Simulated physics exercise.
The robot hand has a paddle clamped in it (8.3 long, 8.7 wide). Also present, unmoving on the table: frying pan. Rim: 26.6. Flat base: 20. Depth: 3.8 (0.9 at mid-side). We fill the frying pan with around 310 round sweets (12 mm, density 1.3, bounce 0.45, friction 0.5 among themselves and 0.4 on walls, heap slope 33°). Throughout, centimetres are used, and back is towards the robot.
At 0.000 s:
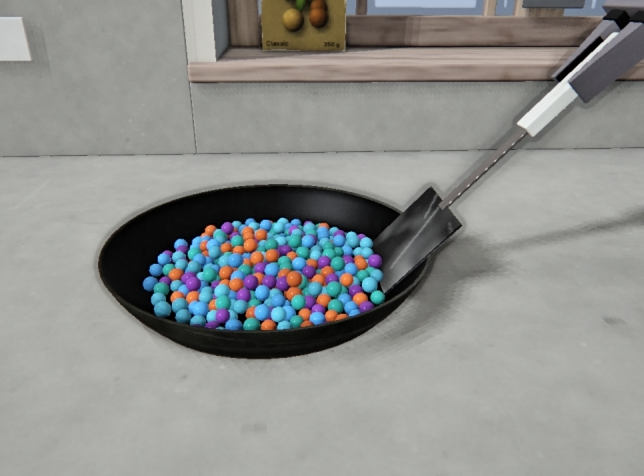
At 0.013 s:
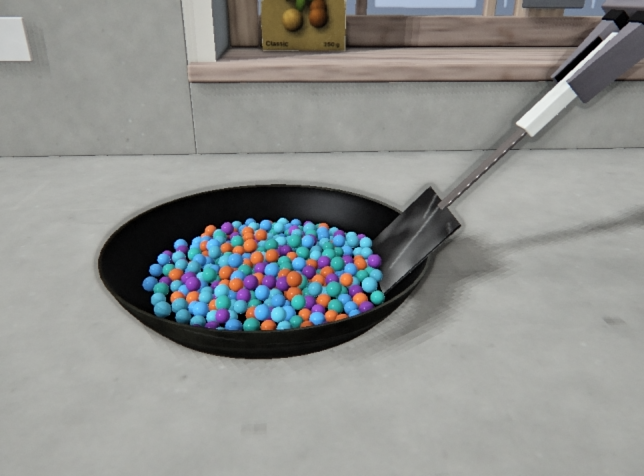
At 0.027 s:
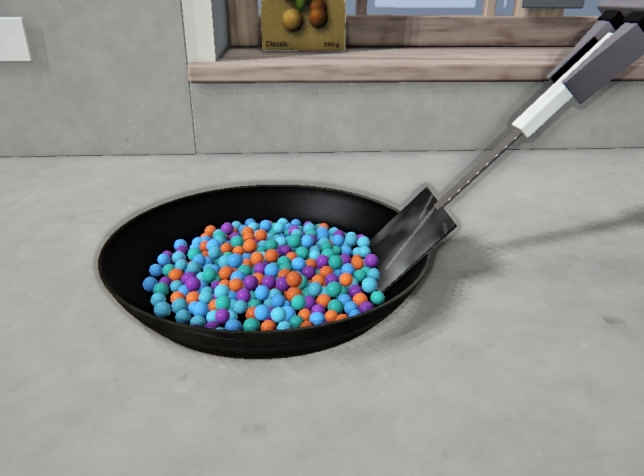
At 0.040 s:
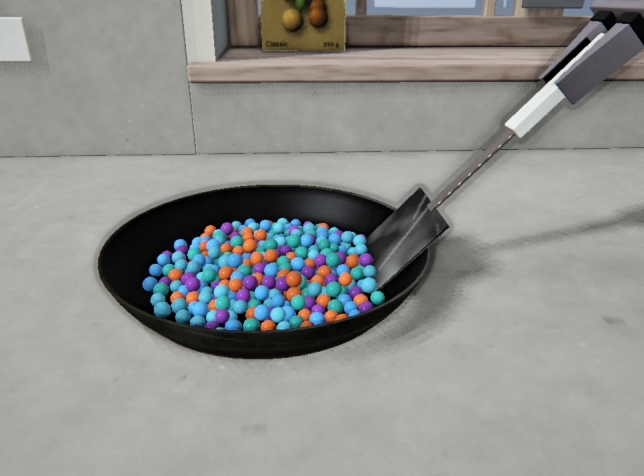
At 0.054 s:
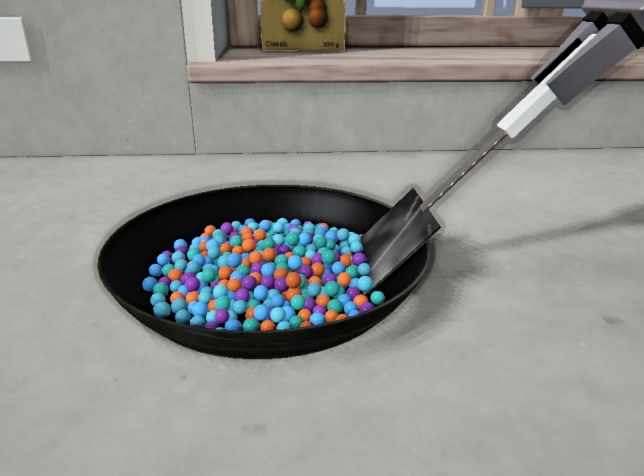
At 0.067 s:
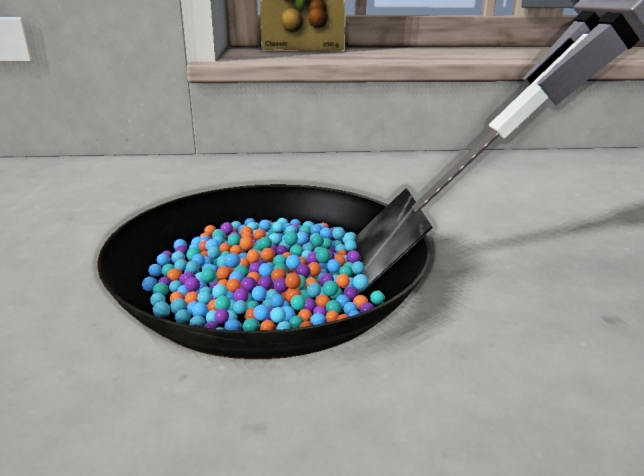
The video shows a black frying pan filled with small blue, teal, orange and purple balls on a gray surface, while a robot hand holding a flat metal paddle slowly moves it a short distance left into the pile's right edge.
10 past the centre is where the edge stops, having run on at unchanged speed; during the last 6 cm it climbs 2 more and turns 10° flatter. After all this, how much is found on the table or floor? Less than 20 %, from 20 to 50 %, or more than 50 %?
Less than 20 %.
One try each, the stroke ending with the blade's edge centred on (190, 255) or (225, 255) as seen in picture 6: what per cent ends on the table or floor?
First try roughly 0 percent, second roughly 0 percent.
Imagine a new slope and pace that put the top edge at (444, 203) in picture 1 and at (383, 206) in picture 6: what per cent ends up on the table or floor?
It works out to about 30 %, more or less.
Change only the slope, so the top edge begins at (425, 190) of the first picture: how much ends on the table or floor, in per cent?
Some 10 per cent.
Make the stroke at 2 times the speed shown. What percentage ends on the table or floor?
Estimate: Approx. 25 %.
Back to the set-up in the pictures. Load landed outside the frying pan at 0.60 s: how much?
Roughly 5 per cent.
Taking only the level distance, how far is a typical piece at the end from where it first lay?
Somewhere around 4 centimetres, I'd say.
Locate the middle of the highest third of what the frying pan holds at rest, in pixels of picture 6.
Close to pixel (153, 253).
After 0.20 s, sloping 47°, highest piece 4 above the table; 313 in the frying pan.
After 0.34 s, sloping 44°, highest piece 4 above the table; 313 in the frying pan.
After 0.60 s, sloping 37°, highest piece 6 above the table; 291 in the frying pan, 21 on the table or floor, 1 on the blade or in flight.
After 1.65 s, sloping 37°, highest piece 5 above the table; 291 in the frying pan, 22 on the table or floor.
In the end, 291 in the frying pan, 22 on the table or floor. That is 7 % on the table or floor.
